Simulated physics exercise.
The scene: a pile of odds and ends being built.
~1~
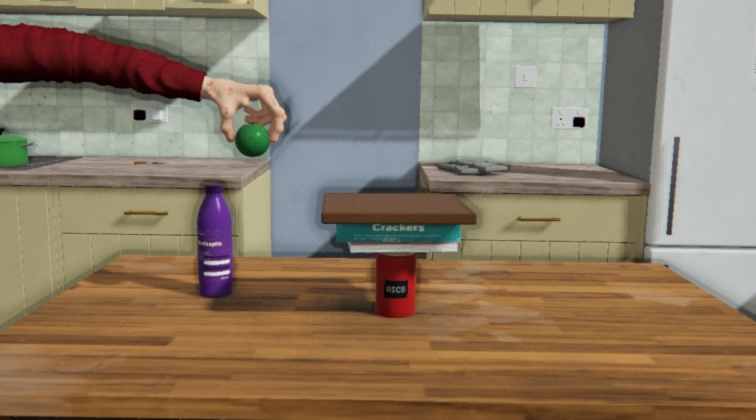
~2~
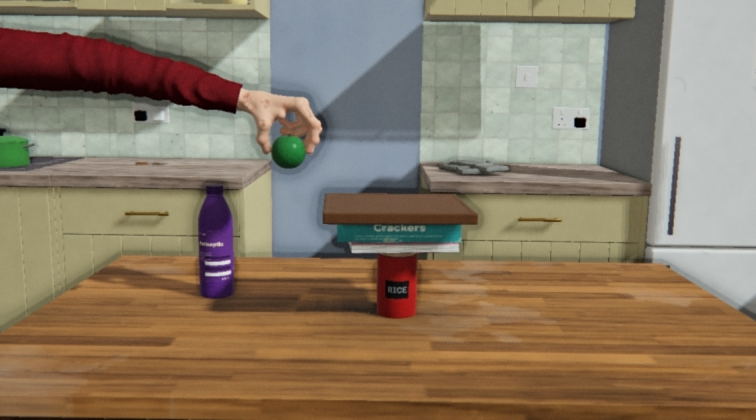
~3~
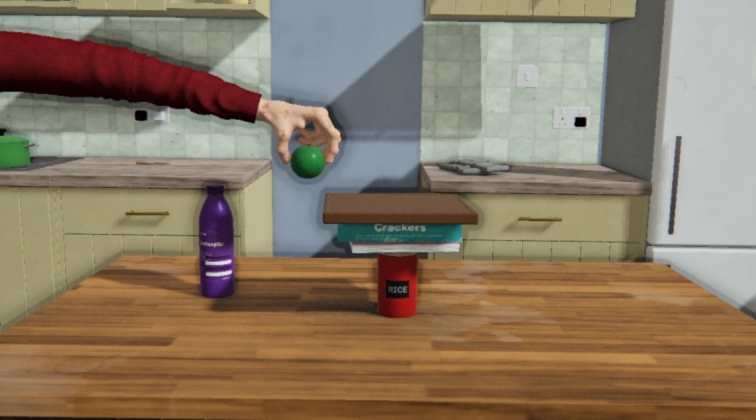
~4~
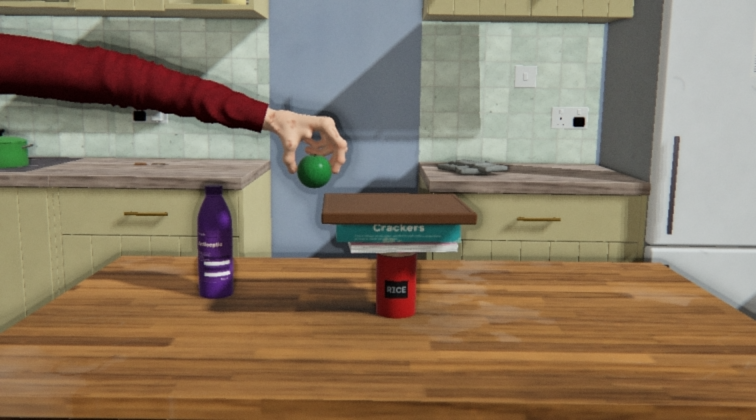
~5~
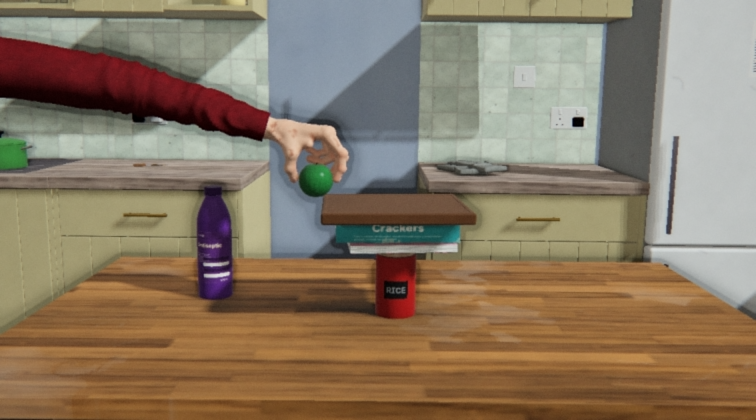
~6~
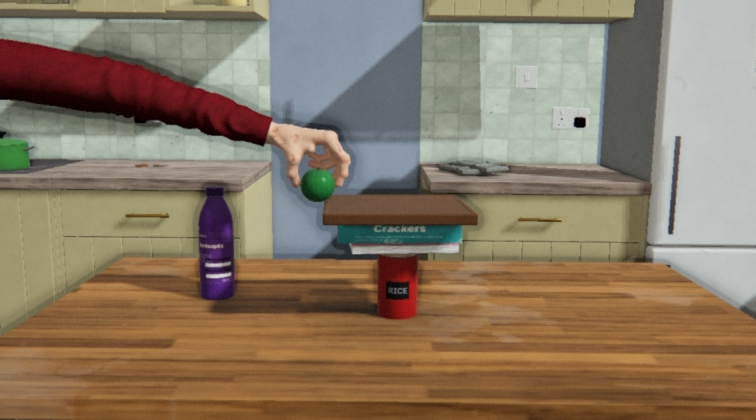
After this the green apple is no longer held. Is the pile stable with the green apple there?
As it turns out, it loses its balance.
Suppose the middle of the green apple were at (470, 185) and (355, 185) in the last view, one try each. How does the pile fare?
First, it loses its balance; second, it holds.
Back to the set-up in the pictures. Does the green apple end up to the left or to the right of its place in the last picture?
It goes to the left.
Then, 0.30 s later than the last frame, green apple now fallen.
Then, 0.40 s later than the last frame, things are still on the move.
Then, 0.50 s later than the last frame, as before.
When it is over, fallen, green apple; the other 5 as before. End places, in pixels of the last picture, green apple near (286, 298). The pile comes apart.
